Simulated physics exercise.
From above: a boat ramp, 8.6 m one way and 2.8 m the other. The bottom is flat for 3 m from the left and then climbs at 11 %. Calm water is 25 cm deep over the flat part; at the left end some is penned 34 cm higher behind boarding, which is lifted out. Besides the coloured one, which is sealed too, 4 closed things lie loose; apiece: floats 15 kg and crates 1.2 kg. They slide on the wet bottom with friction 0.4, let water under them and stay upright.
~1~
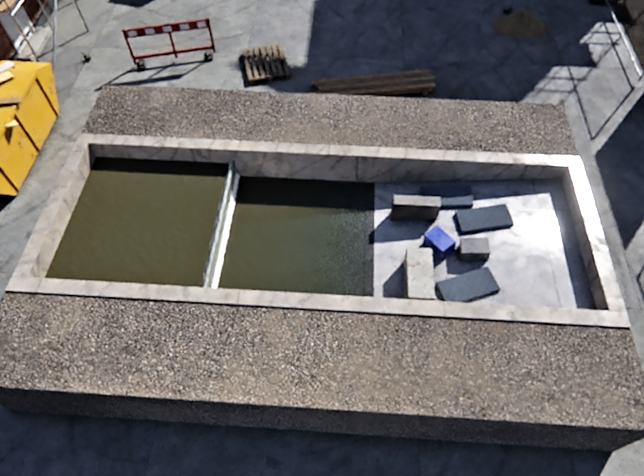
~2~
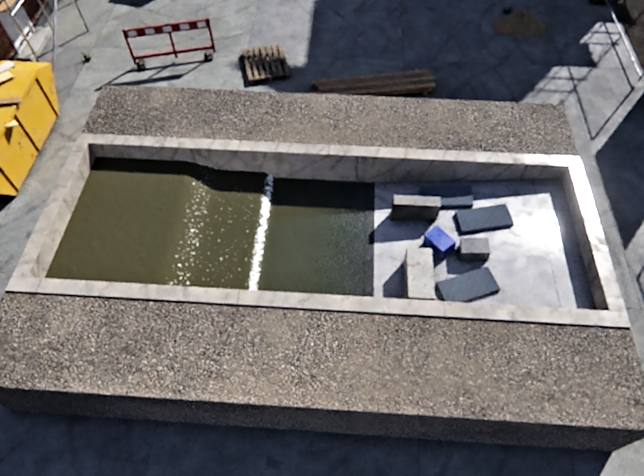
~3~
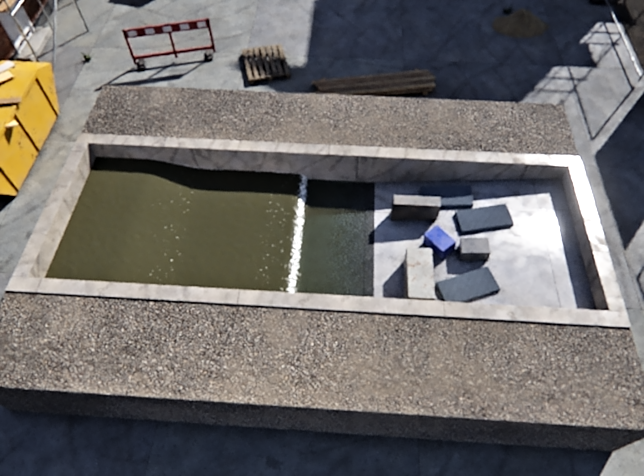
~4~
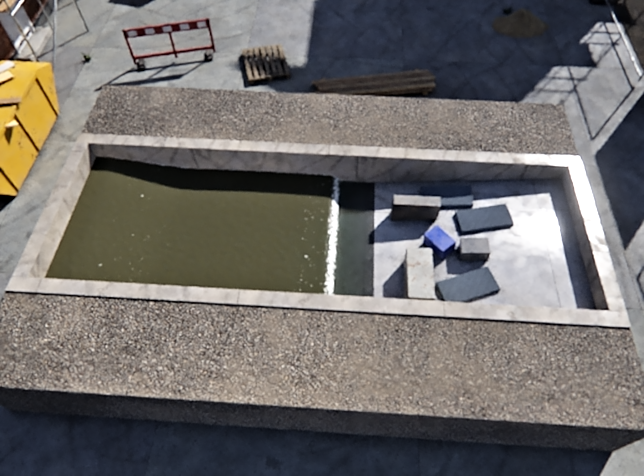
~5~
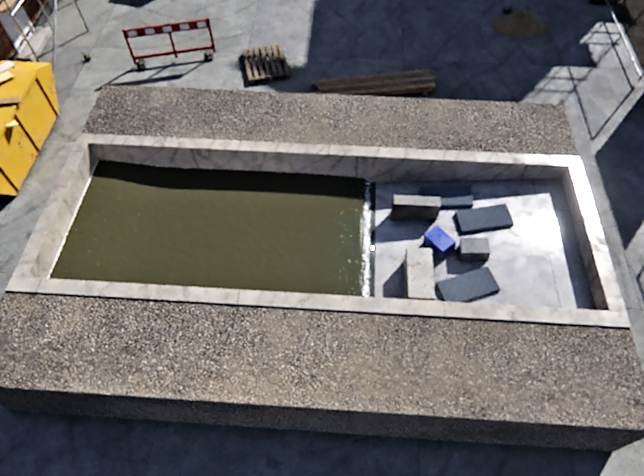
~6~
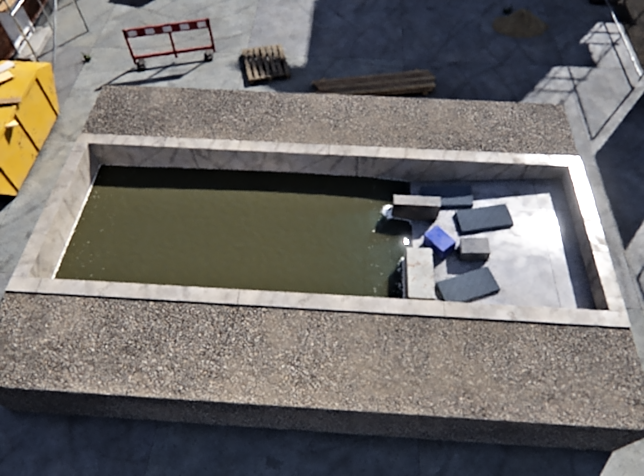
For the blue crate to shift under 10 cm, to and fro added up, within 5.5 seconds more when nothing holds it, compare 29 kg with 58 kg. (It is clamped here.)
Verdict: Only the larger load is enough.
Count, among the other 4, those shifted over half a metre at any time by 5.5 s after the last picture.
I count 3.
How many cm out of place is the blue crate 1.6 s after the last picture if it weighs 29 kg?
Roughly 30 cm.
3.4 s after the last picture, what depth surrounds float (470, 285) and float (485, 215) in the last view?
About 12 and 8 cm.
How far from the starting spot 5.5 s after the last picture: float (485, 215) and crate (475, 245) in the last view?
In that order: 60 cm, 60 cm.
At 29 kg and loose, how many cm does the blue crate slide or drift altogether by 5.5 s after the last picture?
About 50 cm.
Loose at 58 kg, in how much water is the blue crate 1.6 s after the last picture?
About 12 cm.
Then, 0.6 s after the last picture the blue crate would be 2 cm from its start with 29 kg and 0 cm from its start with 58 kg; 9 cm of water round it then.
Then, 1.6 s after the last picture the blue crate would be 26 cm from its start with 29 kg and 0 cm from its start with 58 kg; 12 cm of water round it then.
Then, 3.4 s after the last picture the blue crate would be 33 cm from its start with 29 kg and 0 cm from its start with 58 kg; 11 cm of water round it then.
Then, 5.5 s after the last picture the blue crate would be 19 cm from its start with 29 kg and 1 cm from its start with 58 kg; 11 cm of water round it then.
